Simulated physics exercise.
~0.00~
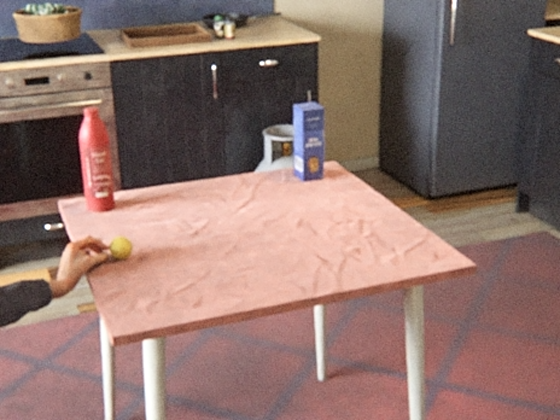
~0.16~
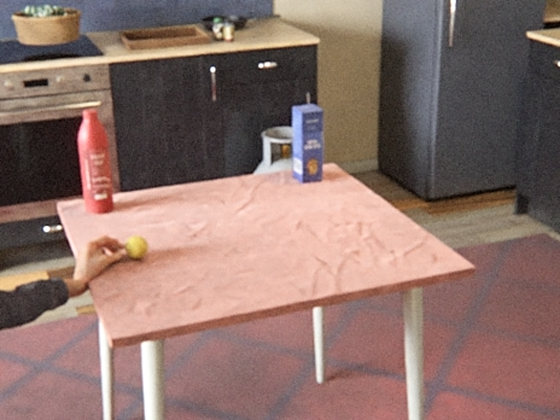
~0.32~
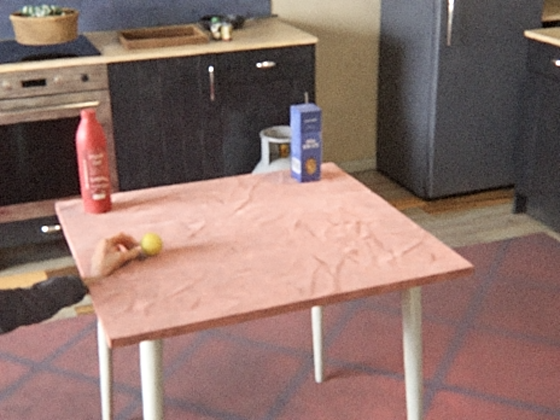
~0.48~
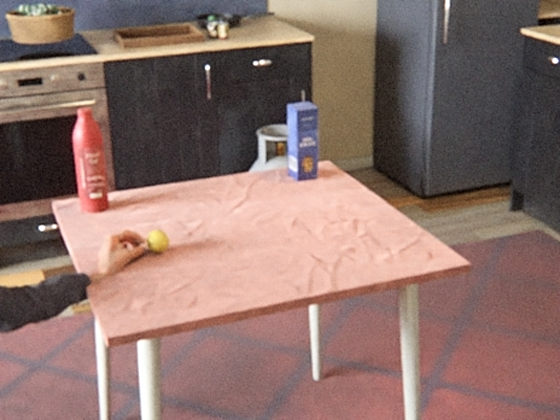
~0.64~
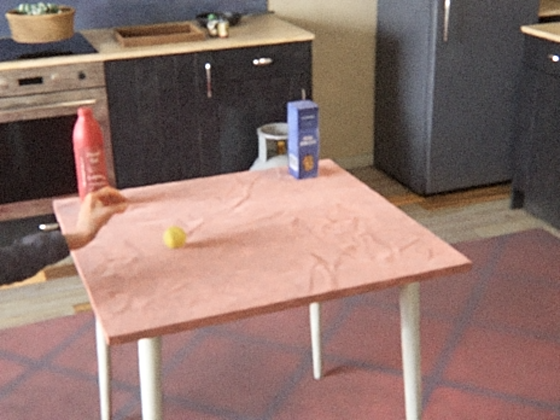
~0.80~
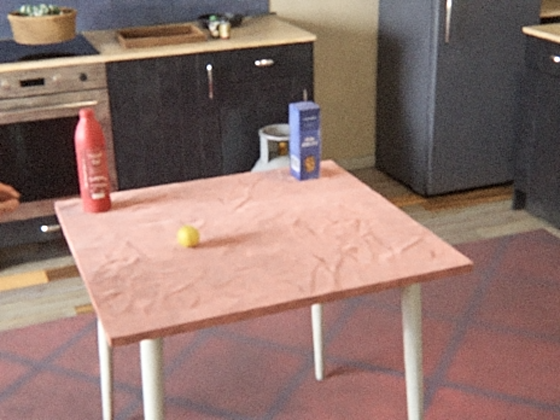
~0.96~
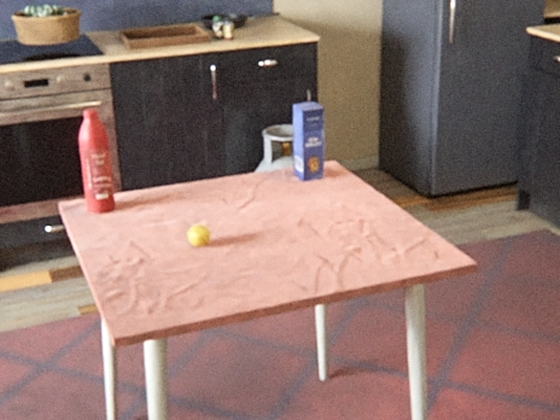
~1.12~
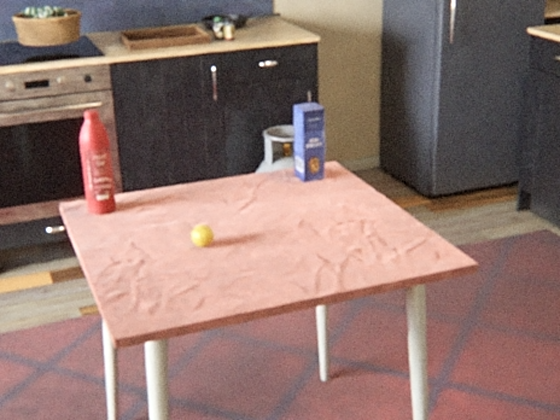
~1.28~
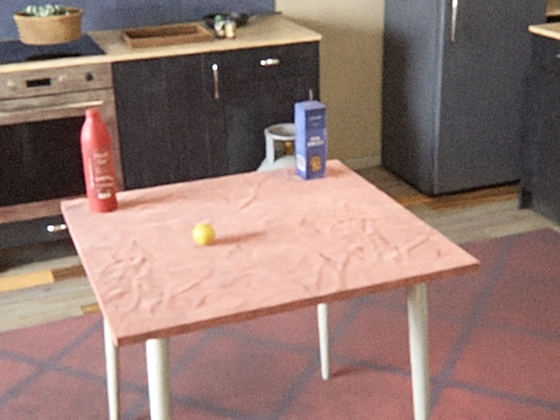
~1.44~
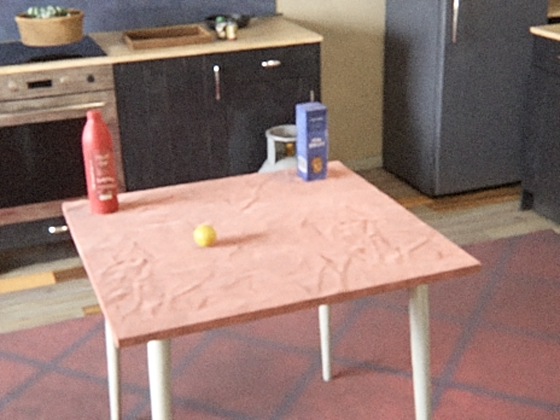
A yellow lemon was pushed to the right across a pink table by a hand, which then let go and drew back, and the lemon rolled on a little before stopping on the tabletop, with the red bottle and blue carton still standing.
